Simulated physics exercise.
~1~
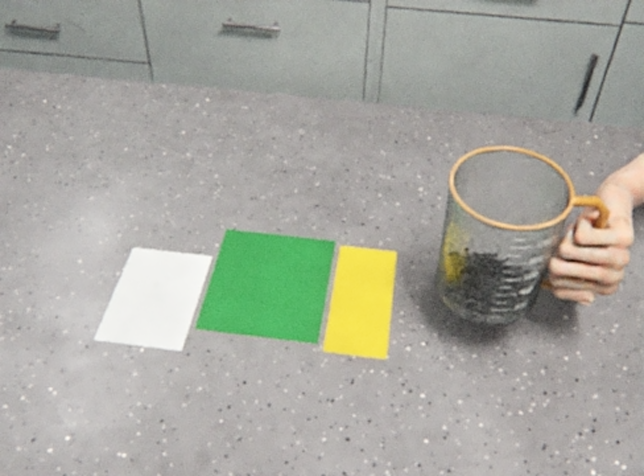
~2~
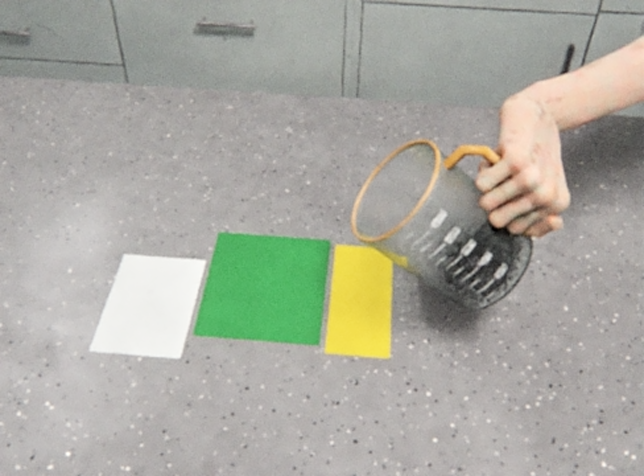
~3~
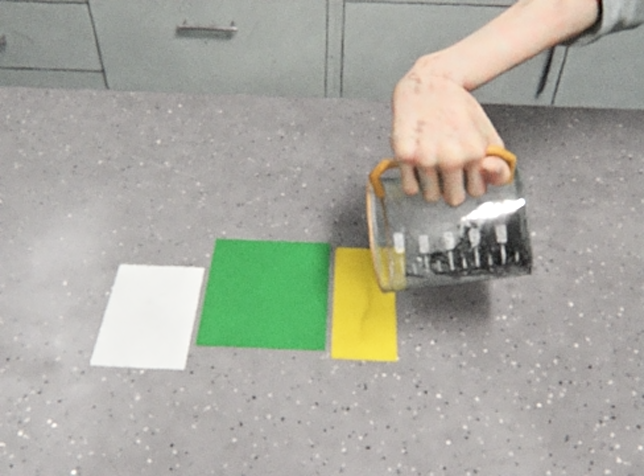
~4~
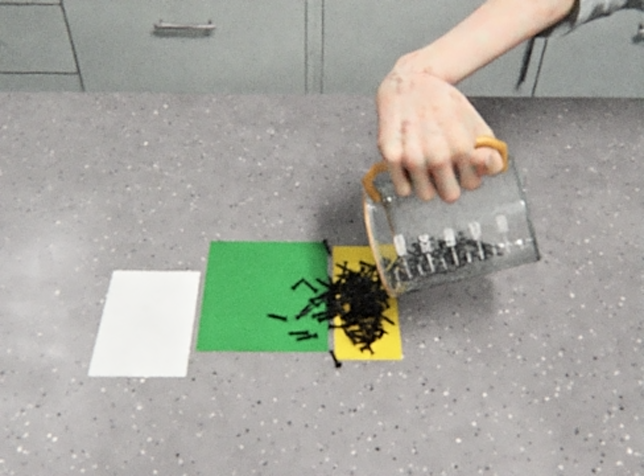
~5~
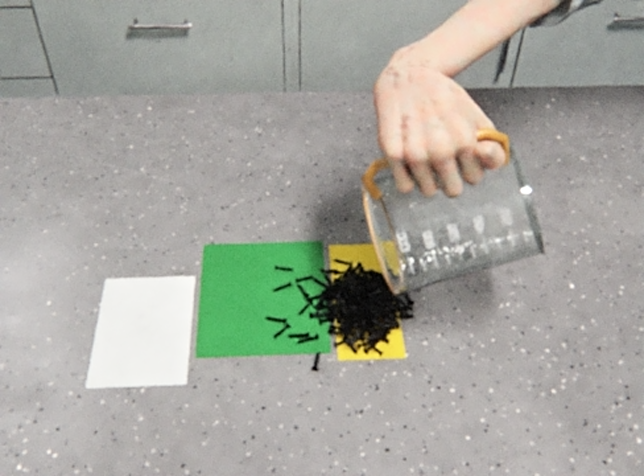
In this clip, a hand tips a clear jug with an orange handle leftward beside white, green and yellow mats on a speckled grey surface, and small black screws spill out, ending piled mostly on the yellow mat, with some scattered on the green mat and bare surface.
